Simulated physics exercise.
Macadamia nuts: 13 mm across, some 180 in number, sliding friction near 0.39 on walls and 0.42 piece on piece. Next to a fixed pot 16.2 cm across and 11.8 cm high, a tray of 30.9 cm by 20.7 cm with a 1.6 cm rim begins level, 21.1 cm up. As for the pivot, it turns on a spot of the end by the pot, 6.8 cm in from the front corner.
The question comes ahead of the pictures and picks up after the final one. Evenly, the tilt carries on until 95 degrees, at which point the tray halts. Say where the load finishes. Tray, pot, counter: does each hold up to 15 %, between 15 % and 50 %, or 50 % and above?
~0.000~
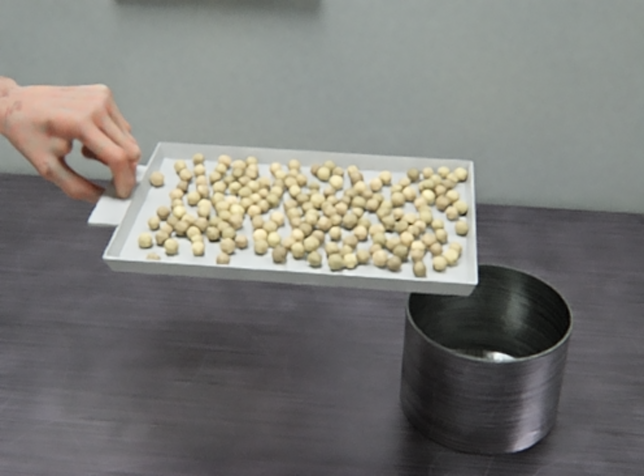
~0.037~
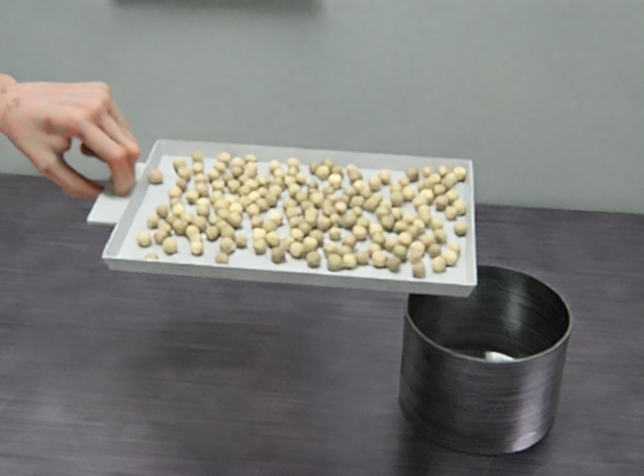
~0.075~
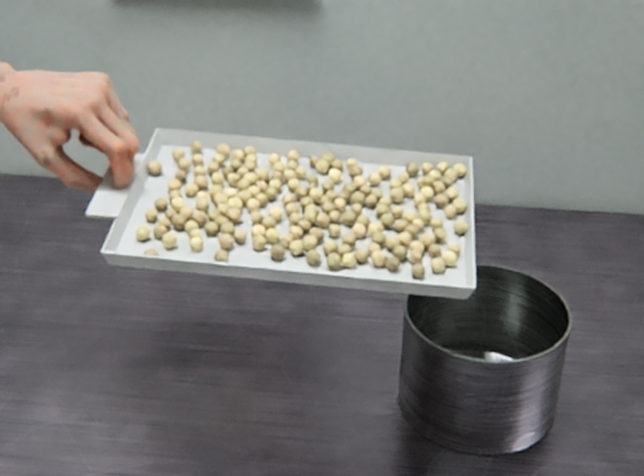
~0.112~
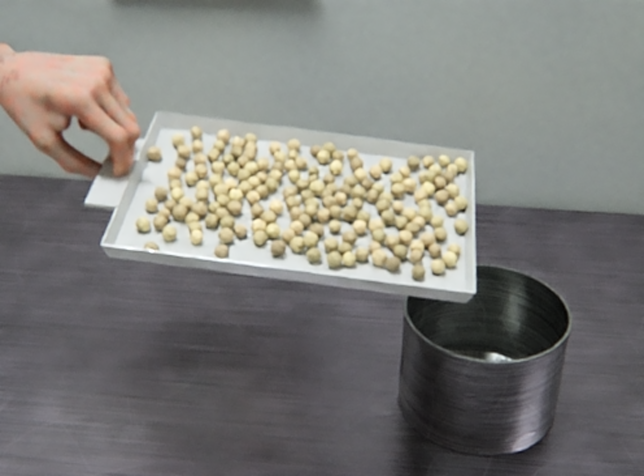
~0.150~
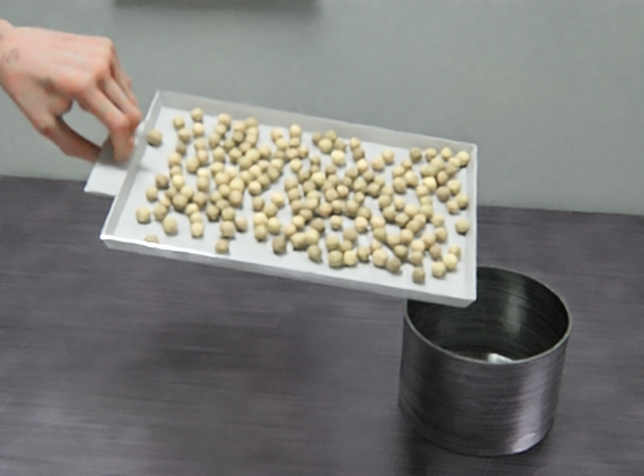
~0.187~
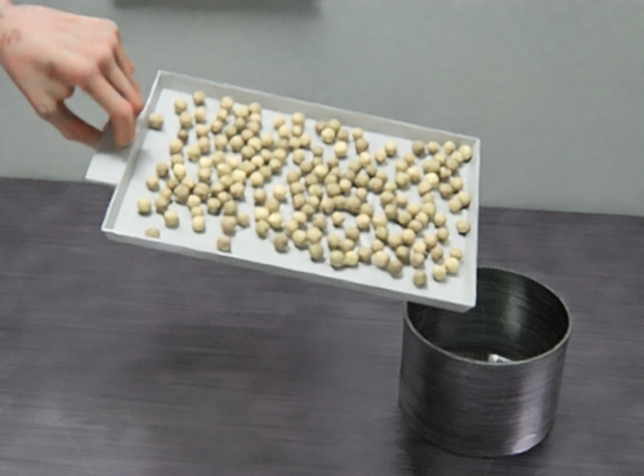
Tray: Up to 15 %; pot: Up to 15 %; counter: 50 % and above.
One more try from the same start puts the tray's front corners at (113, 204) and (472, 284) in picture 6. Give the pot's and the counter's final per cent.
That works out as pot 60 and counter 40.
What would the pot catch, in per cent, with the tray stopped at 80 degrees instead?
In that case it comes to about 0 in a hundred.
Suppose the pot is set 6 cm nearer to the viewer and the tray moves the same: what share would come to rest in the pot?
I'd say some 50 per cent would end up there.
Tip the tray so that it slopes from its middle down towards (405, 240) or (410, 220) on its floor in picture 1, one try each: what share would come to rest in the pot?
Roughly 35 % for the first direction, roughly 60 % for the second.
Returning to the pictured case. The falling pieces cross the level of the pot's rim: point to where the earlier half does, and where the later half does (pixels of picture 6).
Early half: About (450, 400); late half: (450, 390).
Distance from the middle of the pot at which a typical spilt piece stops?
Some 20 cm, give or take.
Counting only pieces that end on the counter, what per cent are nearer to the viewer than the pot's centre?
About 100 per cent.
After 0.47 s, tilt 56 degrees; the tray holds 100 %, the pot 0 %.
After 0.66 s, tilt 81 degrees; the tray holds 60 %, the pot 0 %.
Then, at 0.97 s, tilt 95 degrees; the tray holds 0 %, the pot 0 %.
In the end, at 2.1 s, tray 0 %, pot 0 %, counter 100 %.
